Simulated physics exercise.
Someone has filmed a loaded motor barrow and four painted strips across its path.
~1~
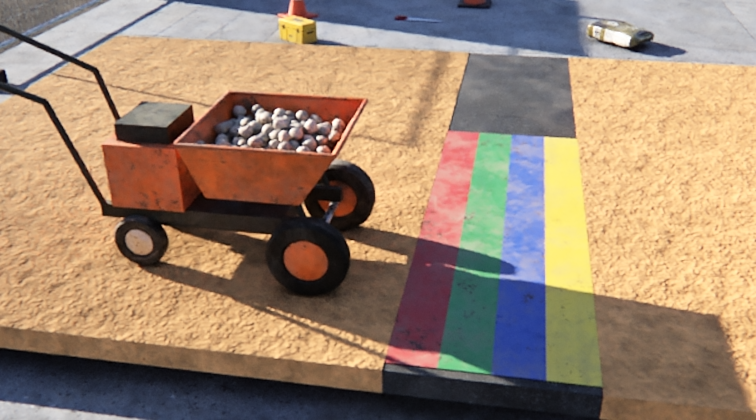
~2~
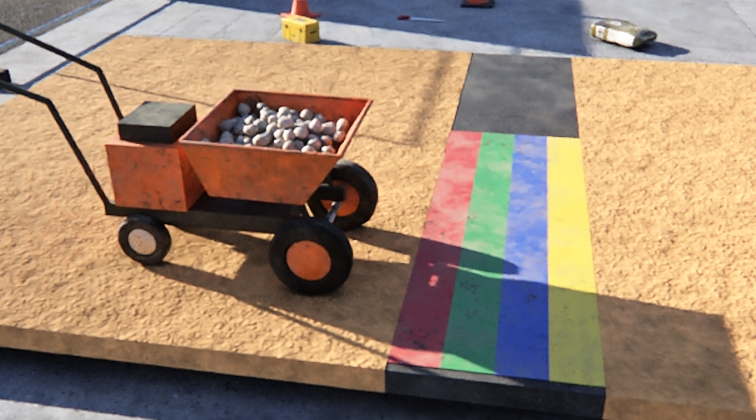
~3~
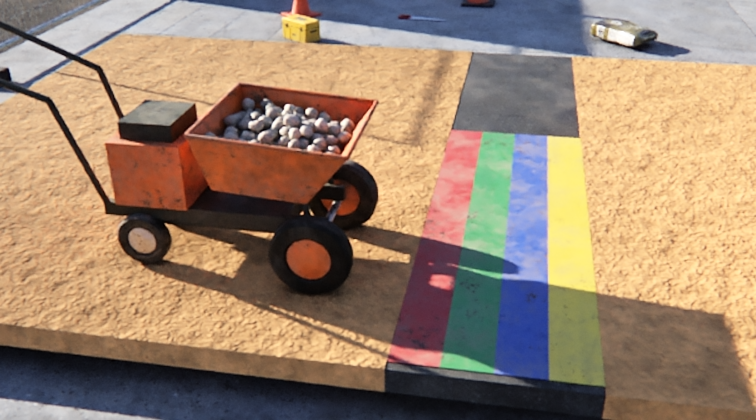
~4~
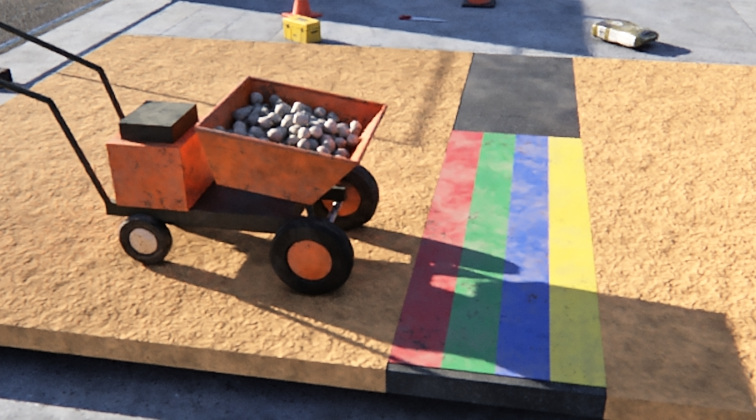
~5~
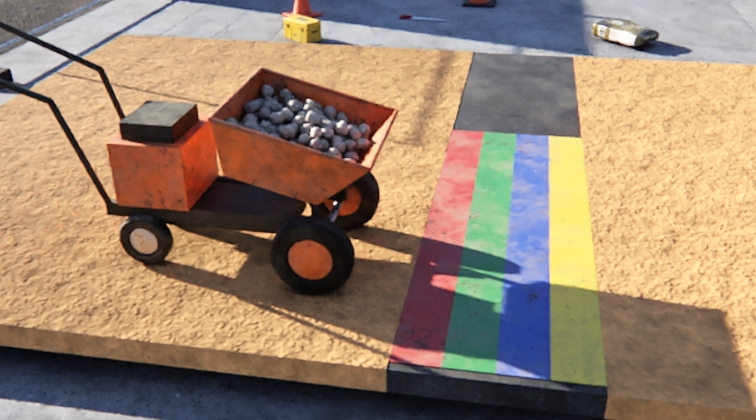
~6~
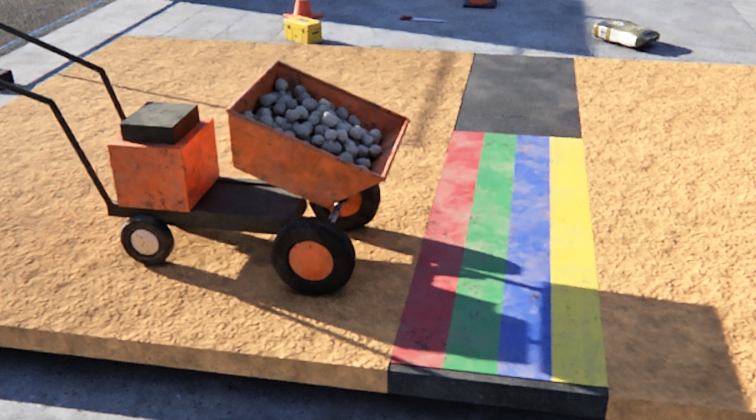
An orange motor barrow with black handles, heaped with grey river pebbles, stands at left on a sandy, rough-surfaced slab, seen from above and to one side in sunlight. To its right lie red, green, blue and yellow strips, with a dark panel behind them and a cone beyond. The skip tilts forward to the right, slightly then clearly, while wheels and view stay nearly still.
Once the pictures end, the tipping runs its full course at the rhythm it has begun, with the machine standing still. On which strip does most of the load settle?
Most covered: The green band.
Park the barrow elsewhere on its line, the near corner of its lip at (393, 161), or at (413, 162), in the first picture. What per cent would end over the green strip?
Near 10 % and 0 %.
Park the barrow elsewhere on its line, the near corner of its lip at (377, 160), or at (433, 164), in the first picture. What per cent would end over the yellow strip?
The first gives 20 %, the second 40 %.
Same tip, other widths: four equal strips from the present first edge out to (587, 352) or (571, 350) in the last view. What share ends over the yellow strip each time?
First some 10, then 10 per cent.
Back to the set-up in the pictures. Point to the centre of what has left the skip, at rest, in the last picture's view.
Near (498, 269).
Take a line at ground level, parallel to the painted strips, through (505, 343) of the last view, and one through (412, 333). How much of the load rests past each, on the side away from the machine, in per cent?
Roughly 40 per cent, and 90 per cent.
Soon after the last picture, skip tipped steeply; all in the skip.
A little later, skip tipped right over; about two thirds in the skip; a small part over the red strip; about a quarter over the green strip; a stray few over the blue strip.
Later still, skip tipped right over; a small part in the skip; a small part over the red strip; about a third over the green strip; about a quarter over the blue strip; a small part over the yellow strip; a small part off the paint.
At rest, skip tipped right over; a small part in the skip; about a quarter over the red strip; about a third over the green strip; about a quarter over the blue strip; a small part over the yellow strip; a small part off the paint.
